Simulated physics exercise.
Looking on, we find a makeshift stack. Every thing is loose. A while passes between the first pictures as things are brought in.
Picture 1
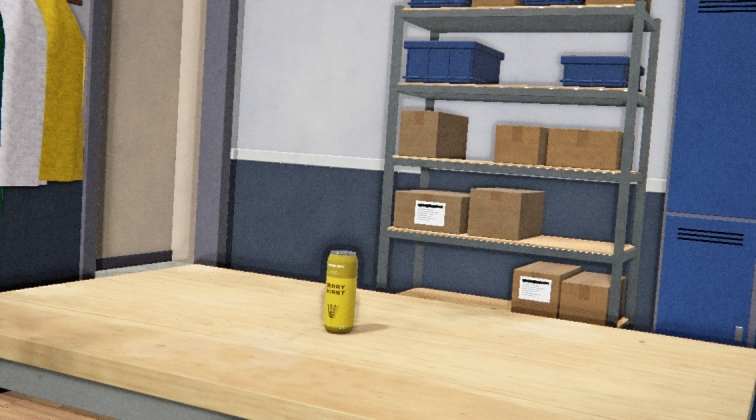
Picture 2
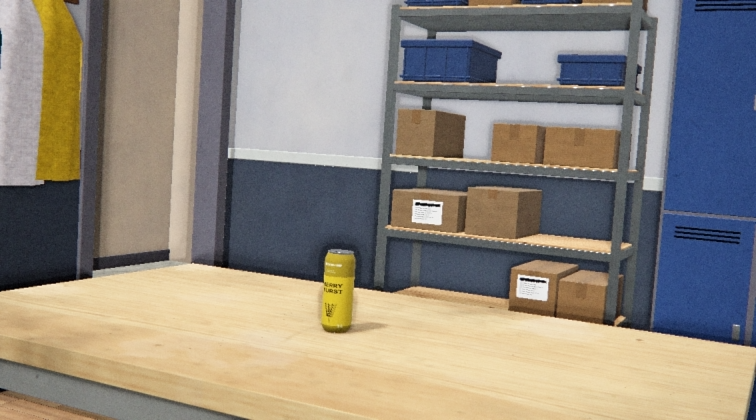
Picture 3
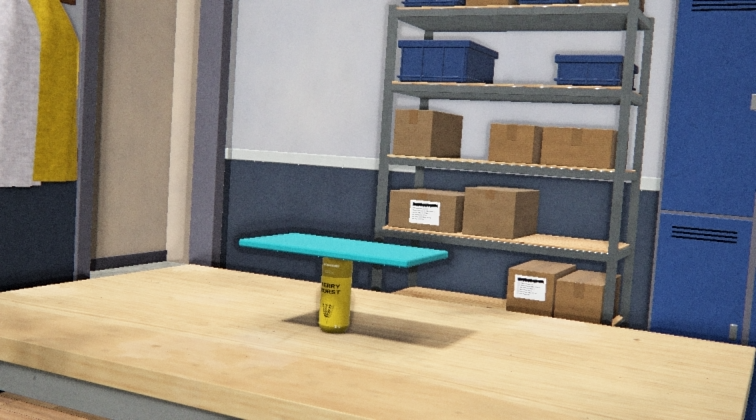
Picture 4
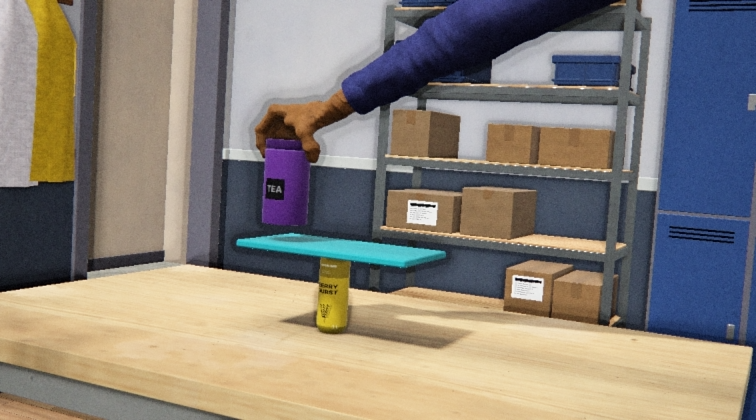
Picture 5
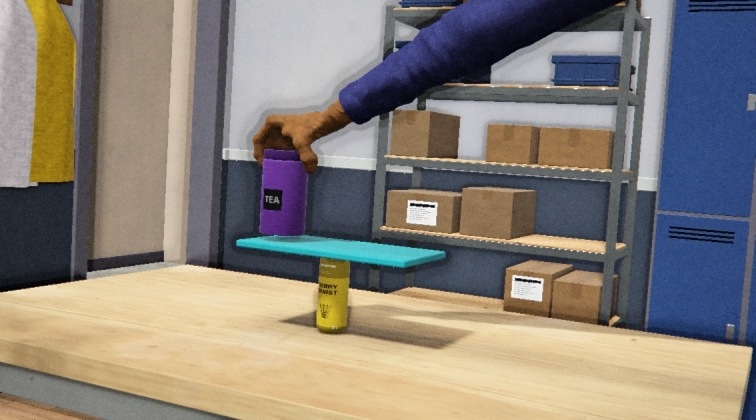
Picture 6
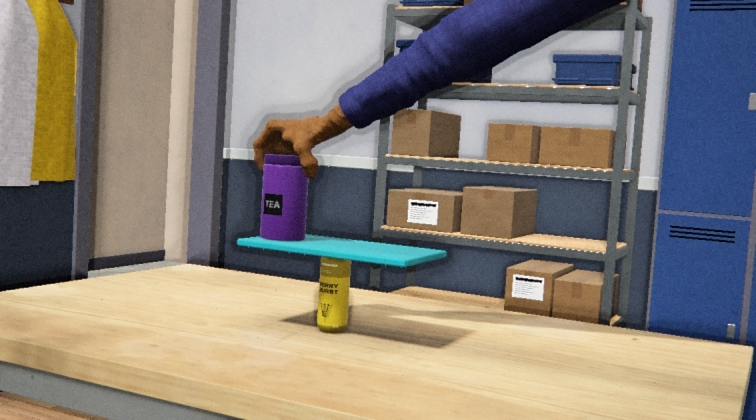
A turquoise board appeared flat across the top of a yellow can on a wooden table, then a hand lowered a purple tea jar onto the board's left side and kept hold of it.
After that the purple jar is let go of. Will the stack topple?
The stack is unstable.
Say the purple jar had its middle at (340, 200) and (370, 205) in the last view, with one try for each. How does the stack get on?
Trial 1: Stable. Trial 2: Falls over.
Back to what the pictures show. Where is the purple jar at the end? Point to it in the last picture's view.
The object winds up at approximately (212, 292).
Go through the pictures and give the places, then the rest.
The last thing is not in view yet; yellow can (341, 292), in the first frame.
The last thing is not in view yet; yellow can (338, 291), in the second frame.
The last thing is not in view yet; yellow can (336, 292), in the third frame.
Still above its spot; purple jar (287, 182); yellow can (334, 292), in the fourth frame.
Still above its spot; purple jar (284, 192); yellow can (333, 292), in the fifth frame.
In place under the hand; purple jar (285, 197); yellow can (334, 291), in the sixth frame.
Then, 0.30 s after the last picture, purple jar now fallen; turquoise lid tipped 70° from how it was.
Then, 0.40 s after the last picture, turquoise lid on its side.
Then, 0.50 s after the last picture, turquoise lid upside down.
Then, 0.60 s after the last picture, turquoise lid now fallen.
At rest, fallen, turquoise lid and purple jar; yellow can in place. Seen from the same camera at the end, purple jar near (213, 292). The stack gives way.
